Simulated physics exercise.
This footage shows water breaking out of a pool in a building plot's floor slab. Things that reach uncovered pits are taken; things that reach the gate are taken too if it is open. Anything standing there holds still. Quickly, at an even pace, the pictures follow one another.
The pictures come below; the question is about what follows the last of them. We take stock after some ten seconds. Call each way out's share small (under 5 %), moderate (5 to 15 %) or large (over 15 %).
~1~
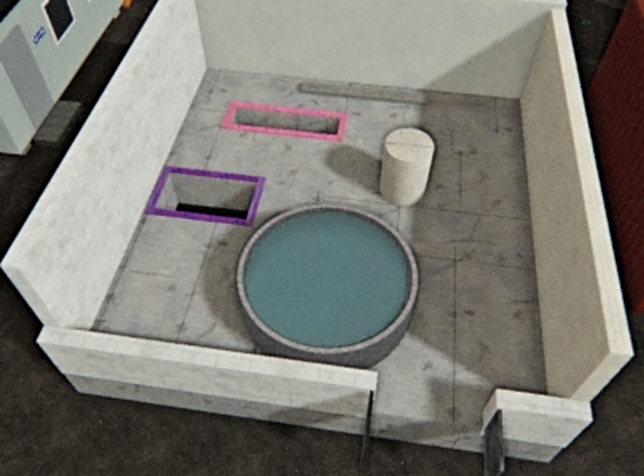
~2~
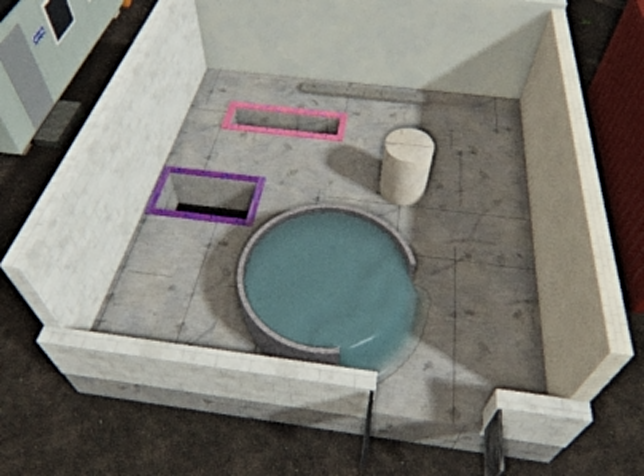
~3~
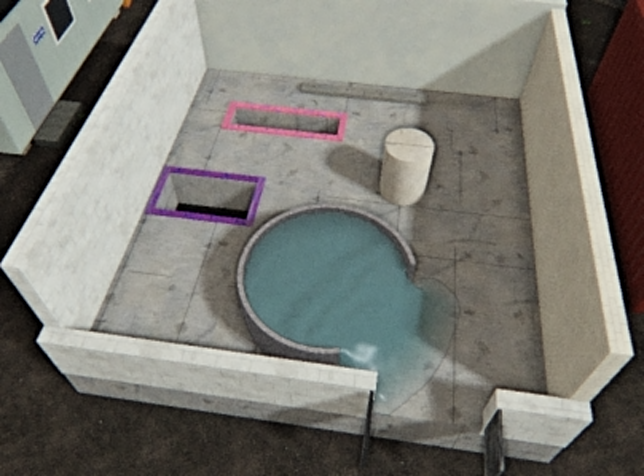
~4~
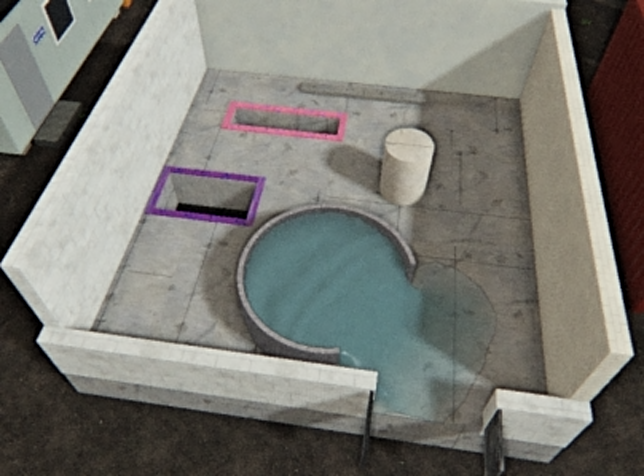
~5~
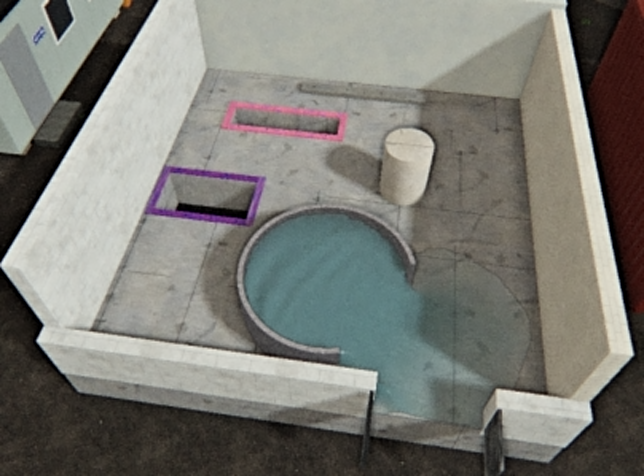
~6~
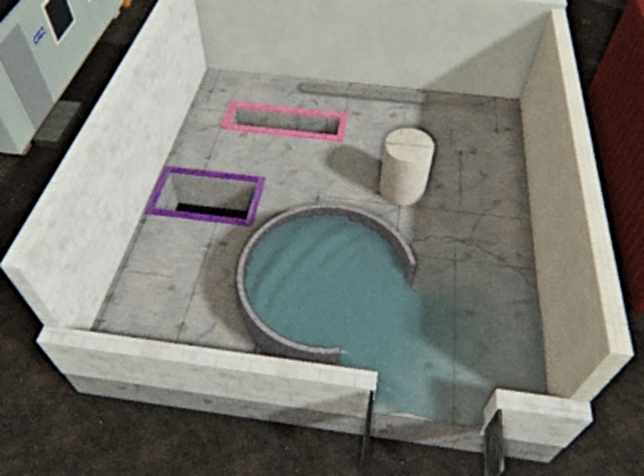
The gate's share is large. The pink pit's share is small. The purple pit's share is small.
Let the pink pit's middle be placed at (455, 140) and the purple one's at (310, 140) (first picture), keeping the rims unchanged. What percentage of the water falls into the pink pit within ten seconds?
Share, pink pit, approx.: 20 in a hundred.
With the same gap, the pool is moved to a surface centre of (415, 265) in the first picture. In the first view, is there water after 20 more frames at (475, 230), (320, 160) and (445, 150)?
In order: Inundated, then unflooded, then inundated.
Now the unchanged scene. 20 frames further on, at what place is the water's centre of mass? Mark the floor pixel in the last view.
The spot I would choose is (407, 289).
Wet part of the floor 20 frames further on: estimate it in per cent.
Some 45 per cent.
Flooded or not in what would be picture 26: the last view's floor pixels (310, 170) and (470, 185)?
As listed: Unwetted; swamped.
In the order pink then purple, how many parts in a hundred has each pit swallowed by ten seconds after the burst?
I'd say near 0 %, and near 0 %.
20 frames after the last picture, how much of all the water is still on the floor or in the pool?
Near 74 in a hundred.
A moment on, water covers 20 % of the floor; the gate 8 %, the pink pit 0 %, the purple pit 0 %.
Next, water covers 25 % of the floor; the gate 16 %, the pink pit 0 %, the purple pit 0 %.
Then, water covers 45 % of the floor; the gate 27 %, the pink pit 0 %, the purple pit 0 %.
Later, water covers 70 % of the floor; the gate 37 %, the pink pit 0 %, the purple pit 0 %.
In the end, water covers 95 % of the floor; the gate 43 %, the pink pit 1 %, the purple pit 0 %.
